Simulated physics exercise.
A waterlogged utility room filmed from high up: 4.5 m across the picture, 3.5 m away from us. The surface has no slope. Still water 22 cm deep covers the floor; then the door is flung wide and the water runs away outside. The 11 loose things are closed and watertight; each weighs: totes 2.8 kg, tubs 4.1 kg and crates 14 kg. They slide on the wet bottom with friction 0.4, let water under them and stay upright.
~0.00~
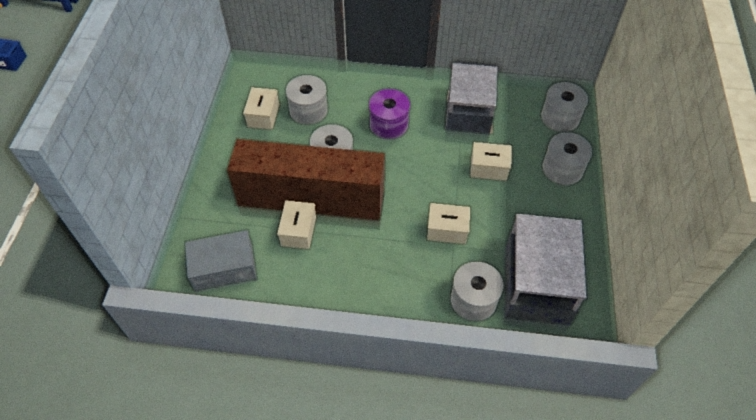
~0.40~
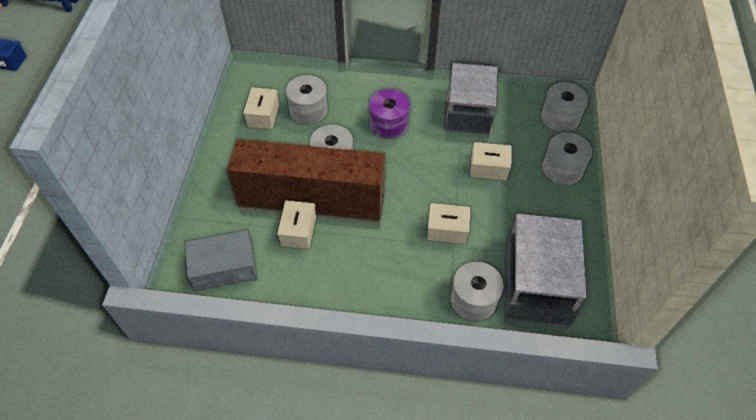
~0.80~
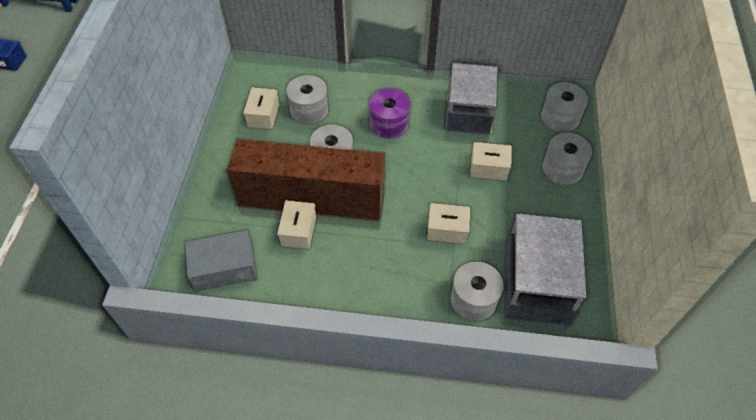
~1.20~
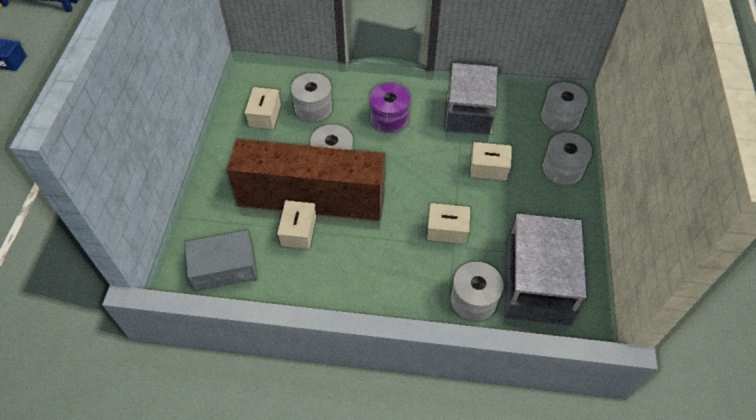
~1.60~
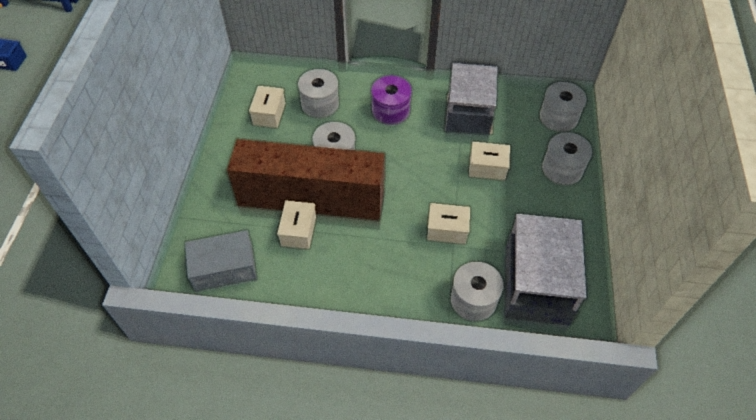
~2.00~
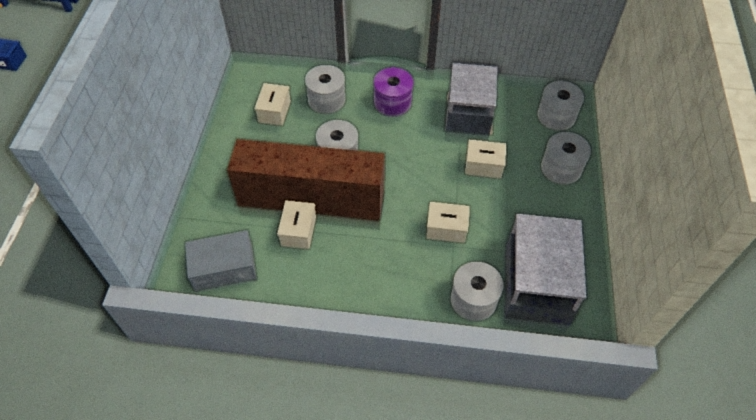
A waterlogged utility room with a green-tinted floor is seen from high above by a camera that stays still. A purple tub floats near the doorway at the back, grey tubs and pale crates are scattered around a long rusty-brown block, and a grey box sits at lower left. The dark doorway turns open and pale, then the purple tub and nearby grey tubs and crates drift slowly towards it.
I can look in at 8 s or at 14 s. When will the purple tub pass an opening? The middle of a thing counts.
Expect it before the first time.
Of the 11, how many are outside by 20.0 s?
6 of them.
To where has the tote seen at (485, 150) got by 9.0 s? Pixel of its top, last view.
At about (396, 77).
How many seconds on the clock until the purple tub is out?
At about 3.5 s.
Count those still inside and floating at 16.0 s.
I count 5.
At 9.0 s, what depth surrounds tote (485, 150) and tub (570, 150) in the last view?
Roughly 14 and 15 cm.
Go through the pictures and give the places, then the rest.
In the first picture, the purple tub at (390, 104), afloat; about 3140 L in view; 0 of 11 have shifted.
In the second picture, the purple tub at (390, 104), afloat; 22 cm deep round most things; 0 of 11 have shifted.
In the third picture, the purple tub at (390, 104) floats; about 3080 L in view; 0 of 11 have shifted.
In the fourth picture, the purple tub at (390, 98) floats, 12 cm from its start; about 3030 L in view; 2 of 11 have shifted.
In the fifth picture, the purple tub at (392, 90) floats, 24 cm from its start; 21 cm deep round most things; 4 of 11 have shifted.
In the sixth picture, the purple tub at (394, 82), afloat, 37 cm from its start; about 2940 L in view; 6 of 11 have shifted.
After 4.0 s the purple tub has gone out (at 3.6 s); 1 of 11 are out; 10 afloat.
After 9.0 s the purple tub has gone out (at 3.6 s); 3 of 11 are out; 8 afloat.
After 16.0 s the purple tub has gone out (at 3.6 s); 6 of 11 are out; 5 afloat.
After 20.0 s the purple tub has gone out (at 3.6 s); 6 of 11 are out; 5 afloat.
